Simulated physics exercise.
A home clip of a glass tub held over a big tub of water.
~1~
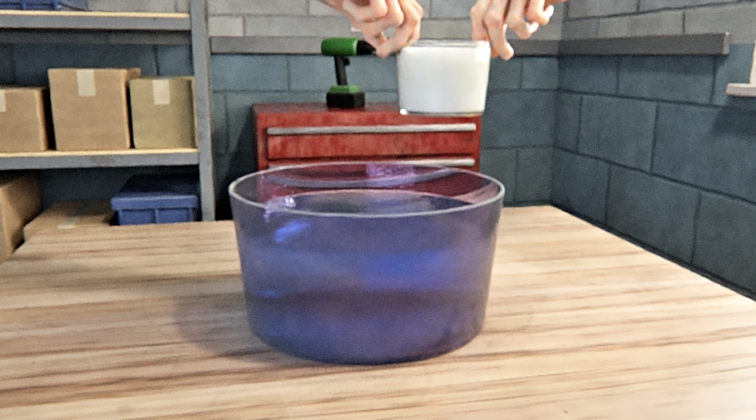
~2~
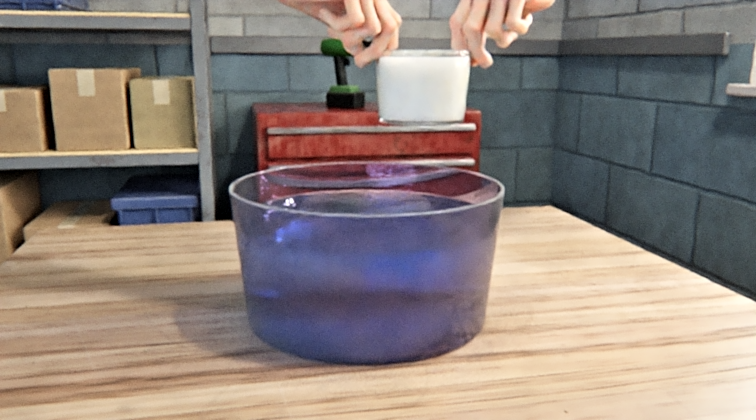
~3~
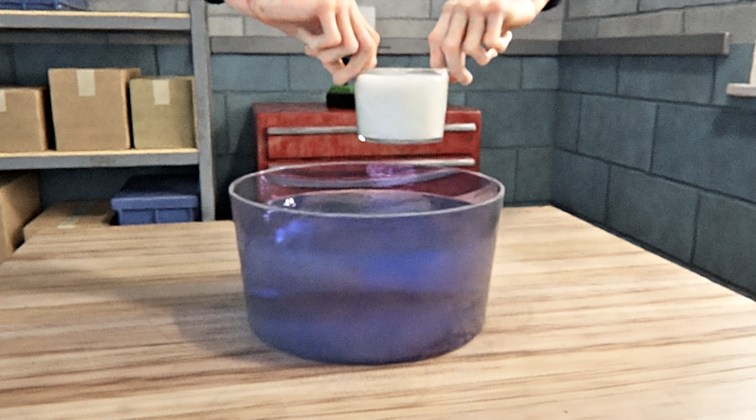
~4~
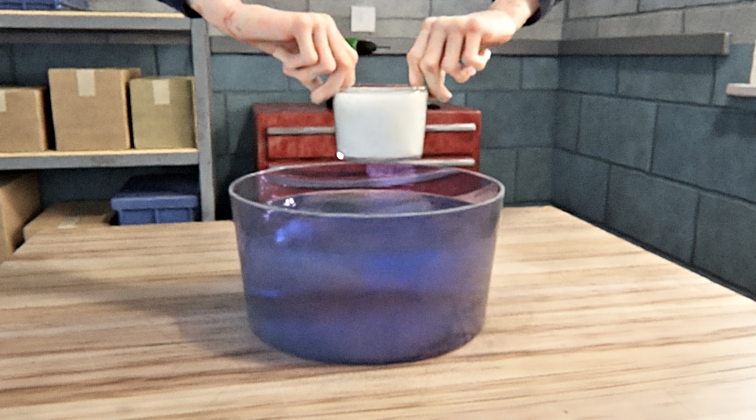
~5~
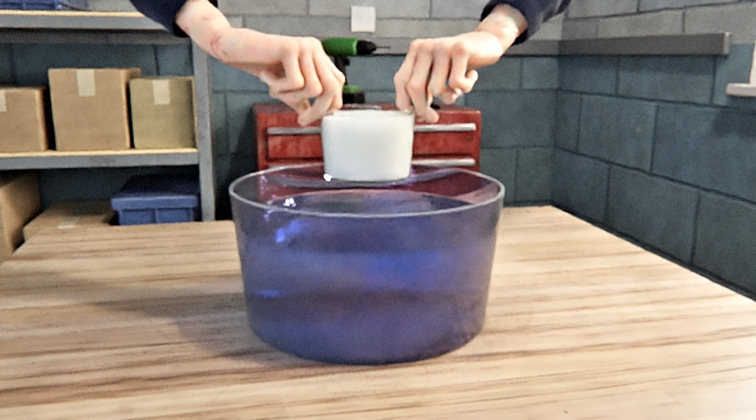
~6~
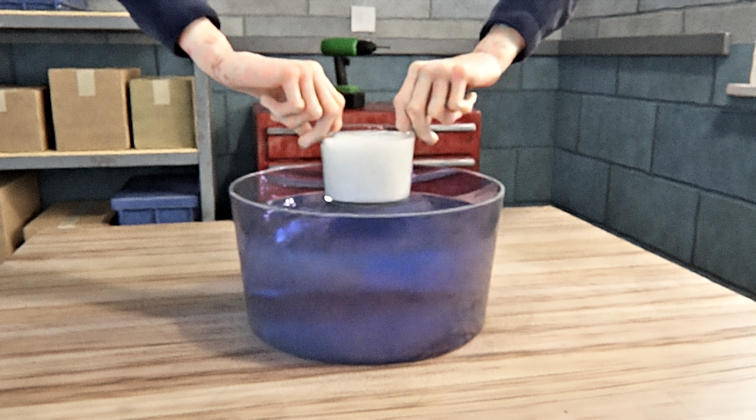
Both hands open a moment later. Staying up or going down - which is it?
Goes down.
Next, the tub dips into the water.
After that, water pours in over its rim.
Finally, the tub lies on the bottom.
